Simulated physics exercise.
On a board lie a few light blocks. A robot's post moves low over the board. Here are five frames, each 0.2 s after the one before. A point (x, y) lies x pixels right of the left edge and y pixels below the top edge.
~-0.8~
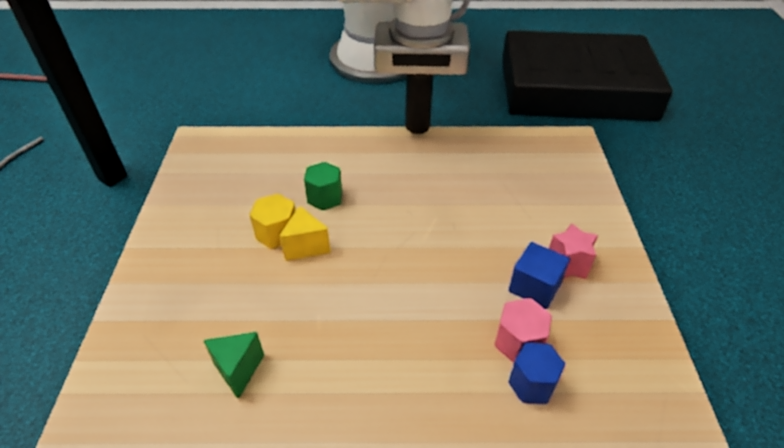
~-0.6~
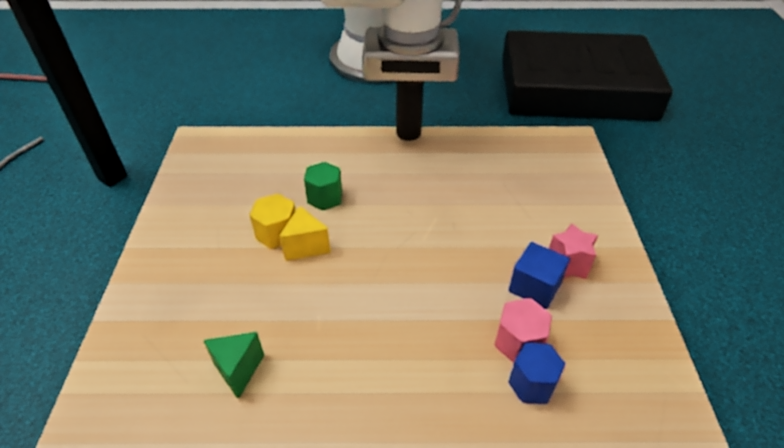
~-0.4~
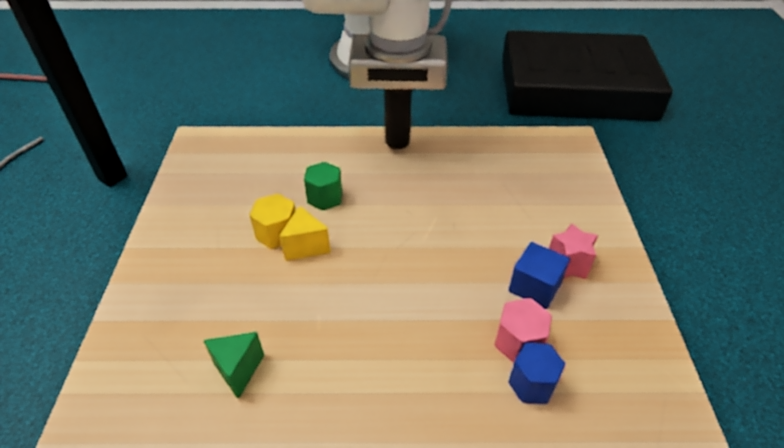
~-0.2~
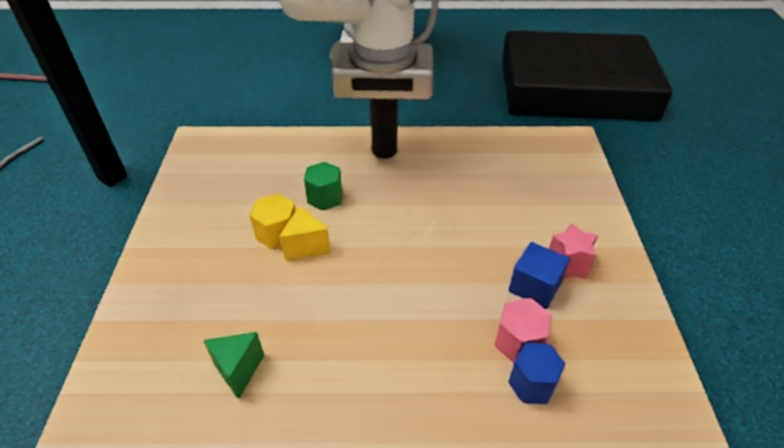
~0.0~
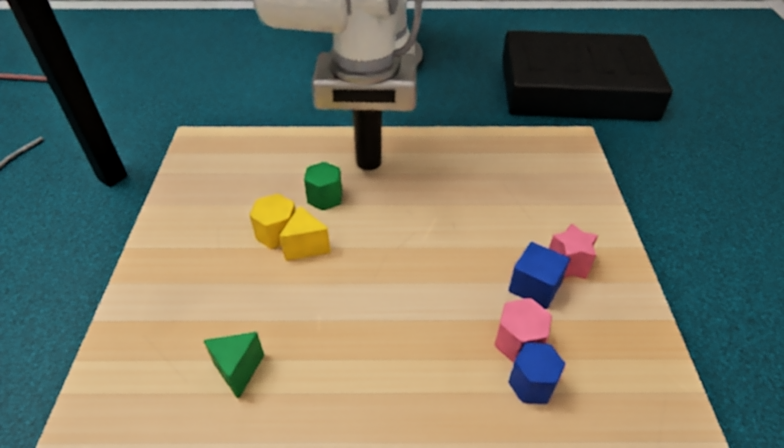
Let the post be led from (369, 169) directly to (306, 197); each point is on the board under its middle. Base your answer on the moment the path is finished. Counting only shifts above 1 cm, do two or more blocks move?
Yes - that is the case.
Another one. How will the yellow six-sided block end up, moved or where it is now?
Well, the yellow six-sided block shifts from its place.
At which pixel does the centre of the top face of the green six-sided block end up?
My best guess is (294, 195).
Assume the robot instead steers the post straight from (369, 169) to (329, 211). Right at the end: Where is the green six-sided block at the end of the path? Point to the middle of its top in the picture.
If I read the scene right, the answer is (294, 185).
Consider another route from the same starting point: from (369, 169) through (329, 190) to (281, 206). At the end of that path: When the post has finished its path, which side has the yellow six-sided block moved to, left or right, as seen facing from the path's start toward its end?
Over to the left.
What follows on the original path. Halfway along, post (337, 176); green six-sided block (317, 176).
At the end, post (305, 190); yellow six-sided block (264, 217), turned 15° clockwise; yellow triangle unmoved; green six-sided block (294, 195), turned 40° anticlockwise.
